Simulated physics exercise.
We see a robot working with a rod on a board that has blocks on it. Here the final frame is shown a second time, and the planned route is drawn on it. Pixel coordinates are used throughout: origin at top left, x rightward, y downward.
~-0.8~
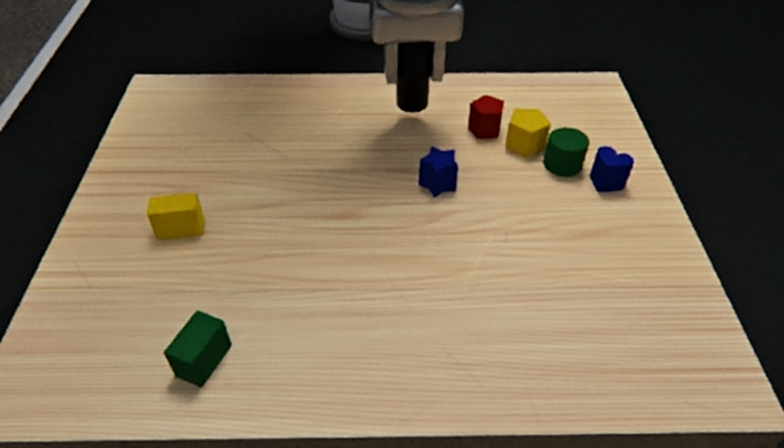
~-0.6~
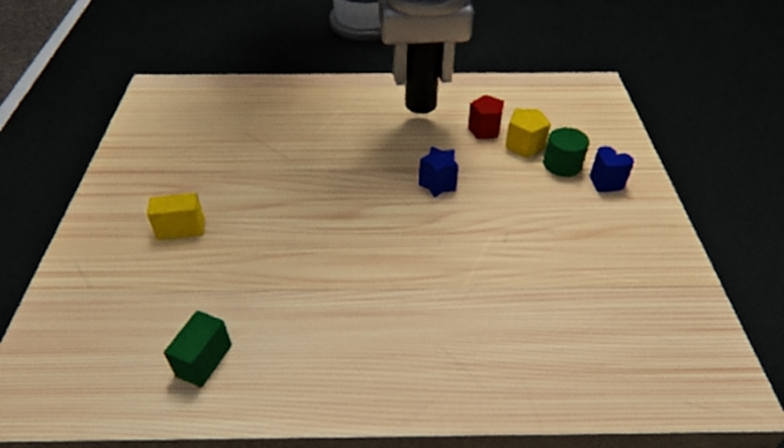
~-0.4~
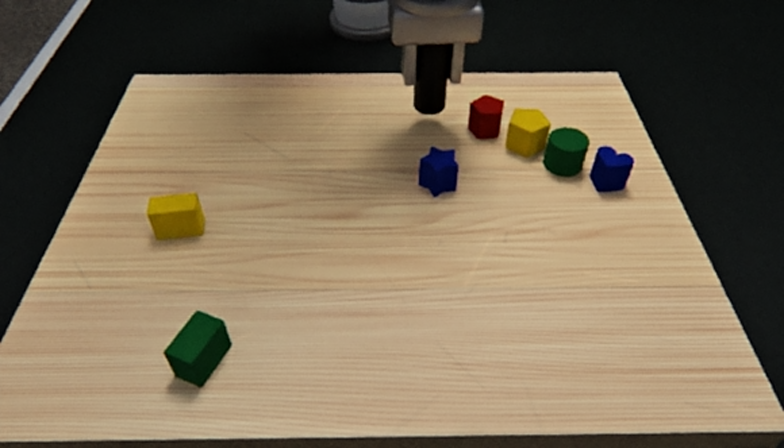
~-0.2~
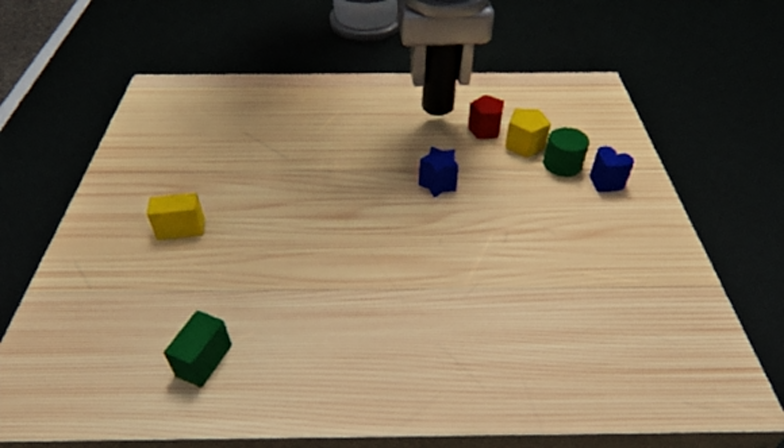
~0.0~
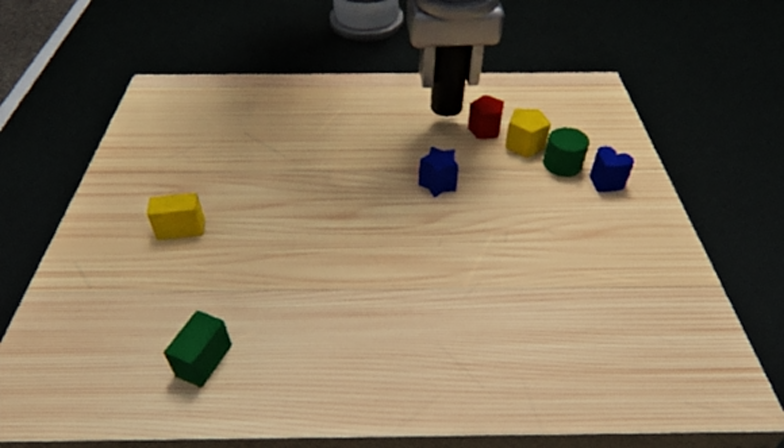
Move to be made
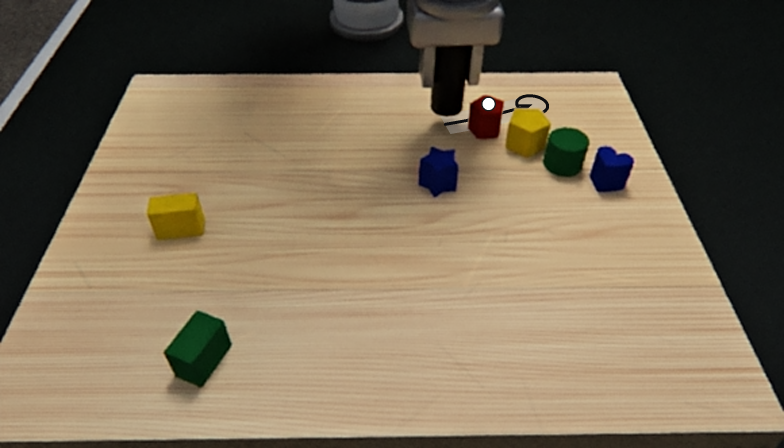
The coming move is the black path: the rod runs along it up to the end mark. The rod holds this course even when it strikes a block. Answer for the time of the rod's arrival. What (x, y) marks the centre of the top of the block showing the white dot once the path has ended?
Located at (542, 99).
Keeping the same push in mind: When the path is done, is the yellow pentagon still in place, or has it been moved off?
At the end, its place is different.
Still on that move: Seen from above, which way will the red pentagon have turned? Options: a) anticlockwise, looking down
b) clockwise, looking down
I'll go with b - clockwise, looking down.
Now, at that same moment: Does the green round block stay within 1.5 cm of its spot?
Short answer: Yes.
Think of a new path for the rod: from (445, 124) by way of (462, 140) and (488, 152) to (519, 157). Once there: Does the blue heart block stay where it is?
That would be a yes.
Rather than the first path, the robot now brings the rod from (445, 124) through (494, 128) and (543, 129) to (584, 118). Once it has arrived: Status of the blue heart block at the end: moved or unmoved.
That block ends up displaced.
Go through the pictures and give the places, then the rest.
Tip of the rod at (412, 104), middles of tops, red pentagon at (489, 104), yellow pentagon at (530, 119), green round block at (570, 138), in the first frame.
Rod at (421, 105), nothing pushed, in the second frame.
Rod at (429, 106), nothing pushed, in the third frame.
Rod at (438, 107), nothing pushed, in the fourth frame.
Rod at (446, 108), red pentagon at (489, 104), yellow pentagon at (530, 119), green round block at (570, 138), in the fifth frame.
The line goes from (445, 124) through (476, 119) and (505, 112) to (532, 105); the dot is on the red pentagon.
On the path given first. One third of the way, rod at (478, 102); red pentagon at (511, 103), turned 25° clockwise; yellow pentagon at (536, 120), turned 15° clockwise.
Two thirds of the way, rod at (508, 95); red pentagon at (534, 101), turned 60° clockwise; yellow pentagon at (545, 121), turned 40° clockwise; green round block at (575, 143).
At the end, rod at (536, 88); red pentagon at (542, 99), turned 90° clockwise; yellow pentagon at (545, 121), turned 40° clockwise; green round block at (575, 143).
